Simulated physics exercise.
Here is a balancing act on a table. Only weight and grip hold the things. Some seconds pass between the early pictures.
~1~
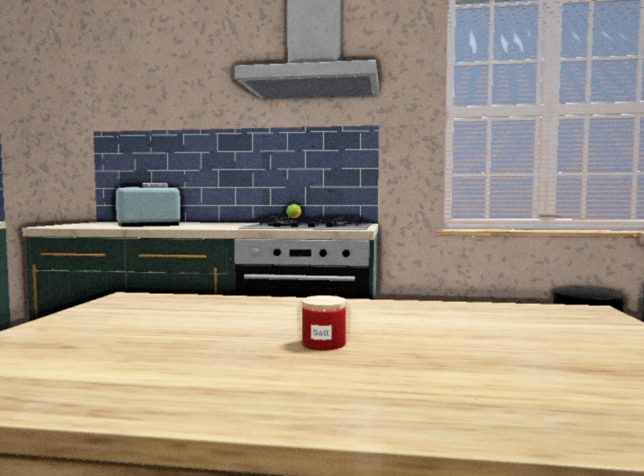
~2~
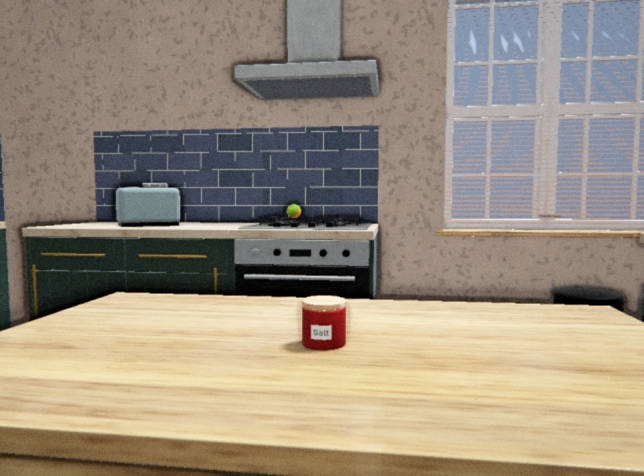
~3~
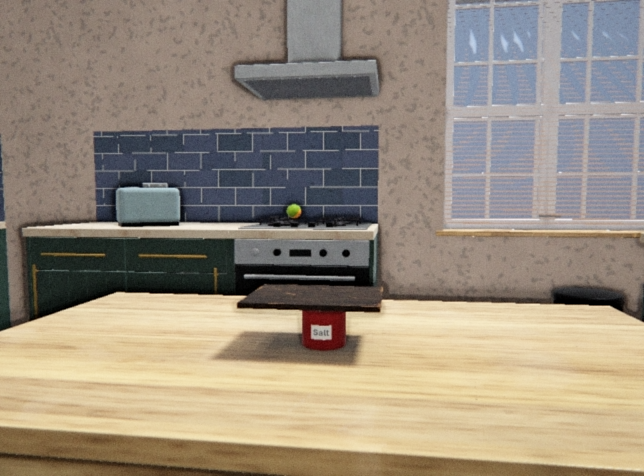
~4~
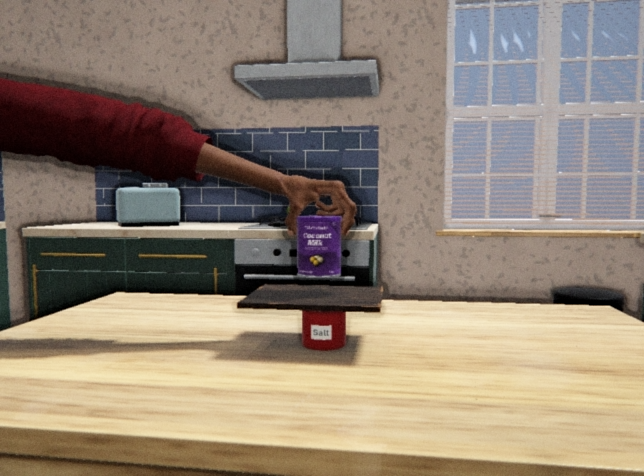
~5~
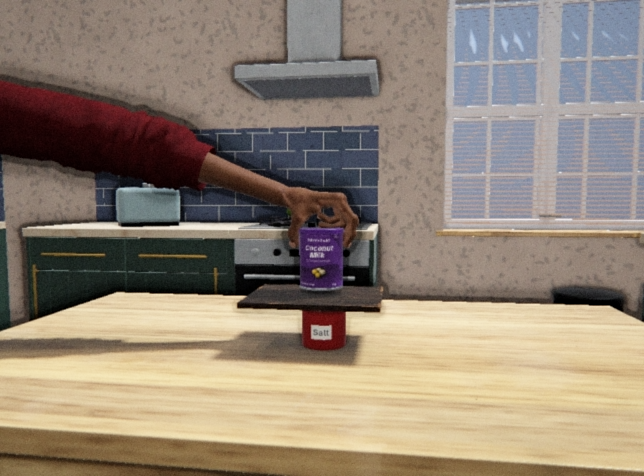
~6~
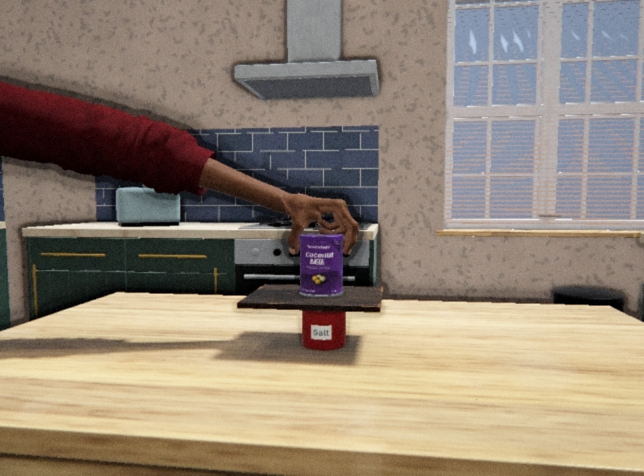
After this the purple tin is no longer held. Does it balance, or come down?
It holds.
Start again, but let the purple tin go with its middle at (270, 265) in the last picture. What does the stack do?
Then it gives way.
Then, 0.60 s past the last view, nothing moves.
Then, 1.30 s past the last view, purple tin resting near (321, 265).
Then, 2.10 s past the last view, things are still on the move.
Finally, all 3 still in place. Final places as the last picture's camera would see them, purple tin near (321, 265). The stack stays up.
